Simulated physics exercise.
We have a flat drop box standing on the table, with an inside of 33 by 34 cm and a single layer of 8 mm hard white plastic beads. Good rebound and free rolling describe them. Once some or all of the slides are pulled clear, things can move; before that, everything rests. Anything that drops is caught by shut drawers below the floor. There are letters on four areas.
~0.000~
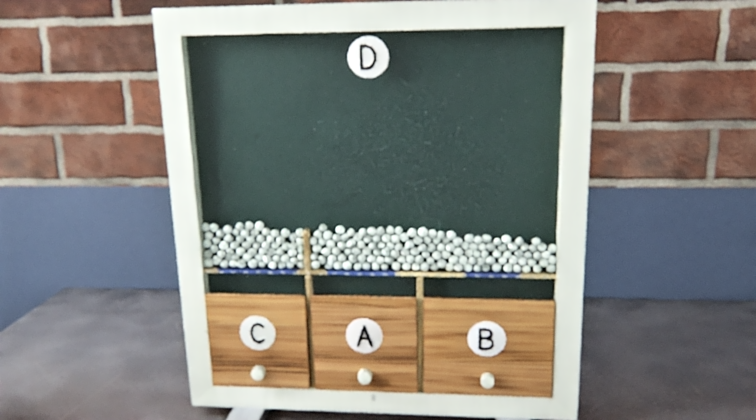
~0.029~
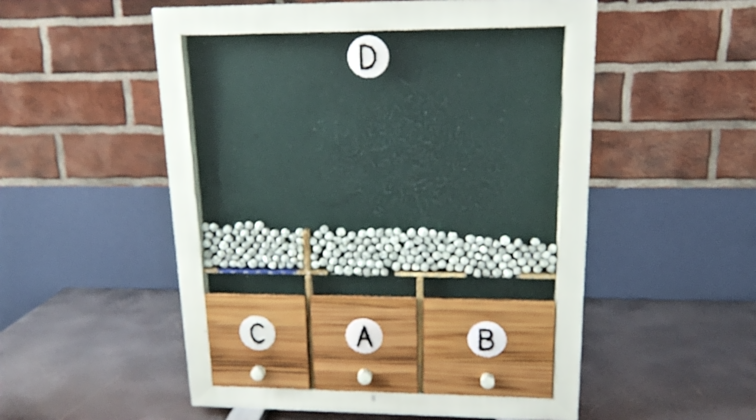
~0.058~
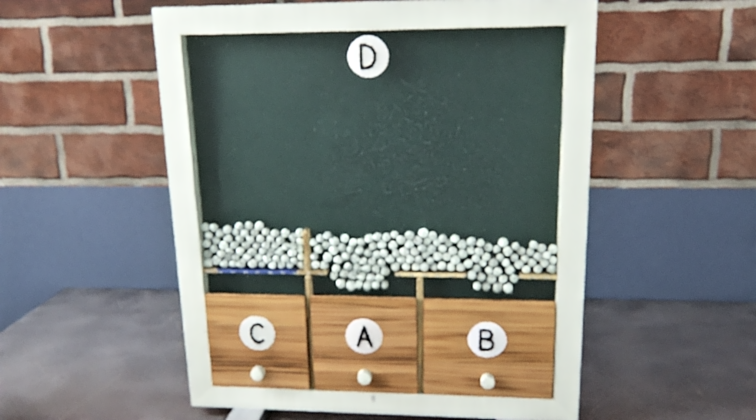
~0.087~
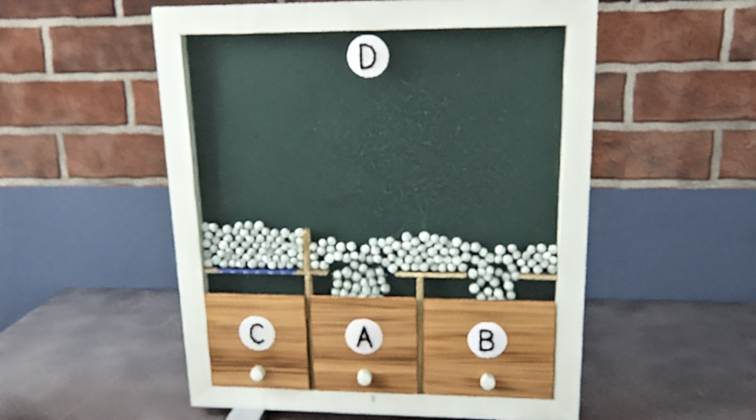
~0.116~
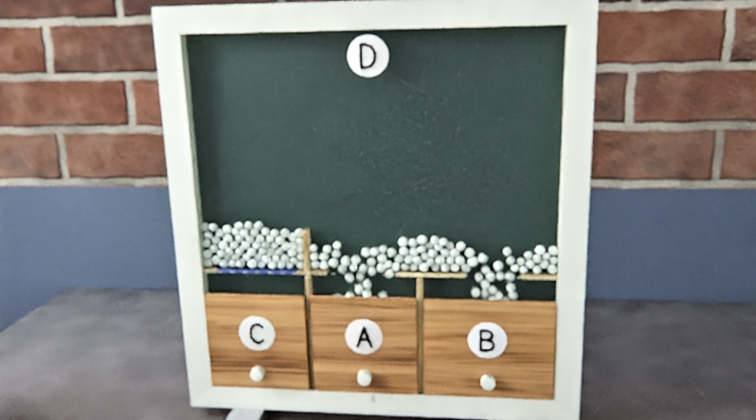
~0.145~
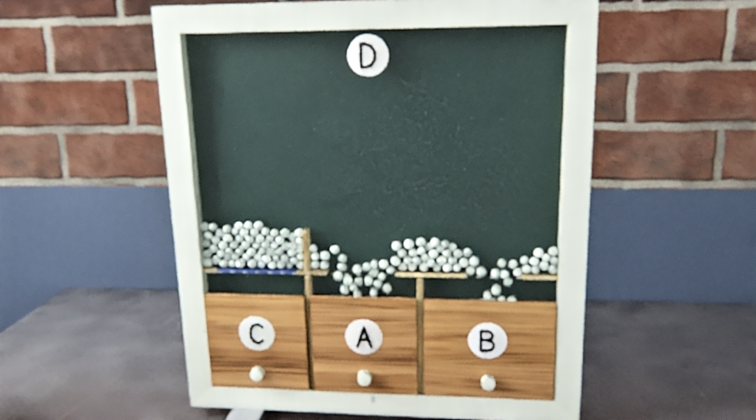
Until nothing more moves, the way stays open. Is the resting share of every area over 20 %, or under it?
At rest - A: Over; B: Over; C: Under; D: Over.
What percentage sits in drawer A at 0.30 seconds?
Around 30 percent of the load.
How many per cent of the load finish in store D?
Something close to 40 in a hundred ends up there.
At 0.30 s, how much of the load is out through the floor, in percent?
Some 55 percent.
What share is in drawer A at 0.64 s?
Reading: Around 30 per cent of the load.
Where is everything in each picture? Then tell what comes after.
About 200 beads; load centre (367, 251); A (364, 336), B (487, 339), C (258, 333), D (368, 57); slides (215, 269) to (303, 271), (323, 271) to (401, 272), (461, 273) to (525, 274), in the first frame.
In the second frame, 2 of 3 slides gone; load centre (372, 250); 0 out.
Load centre (368, 253); 21 out, in the third frame.
Load centre (362, 257); 42 out, in the fourth frame.
Load centre (356, 260); 59 out, in the fifth frame.
Load centre (343, 259); 73 out; wall ends (306, 231), in the sixth frame.
After 0.30 s, 55 % are out; A 30 %, B 20 %, D 45 %.
After 0.64 s, 60 % are out; A 30 %, B 25 %, D 40 %.
After 1.34 s, 60 % are out; A 30 %, B 30 %, D 40 %.
Settled by 1.5 s, 60 % are out; A 30 %, B 30 %, C 0 %, D 40 %.
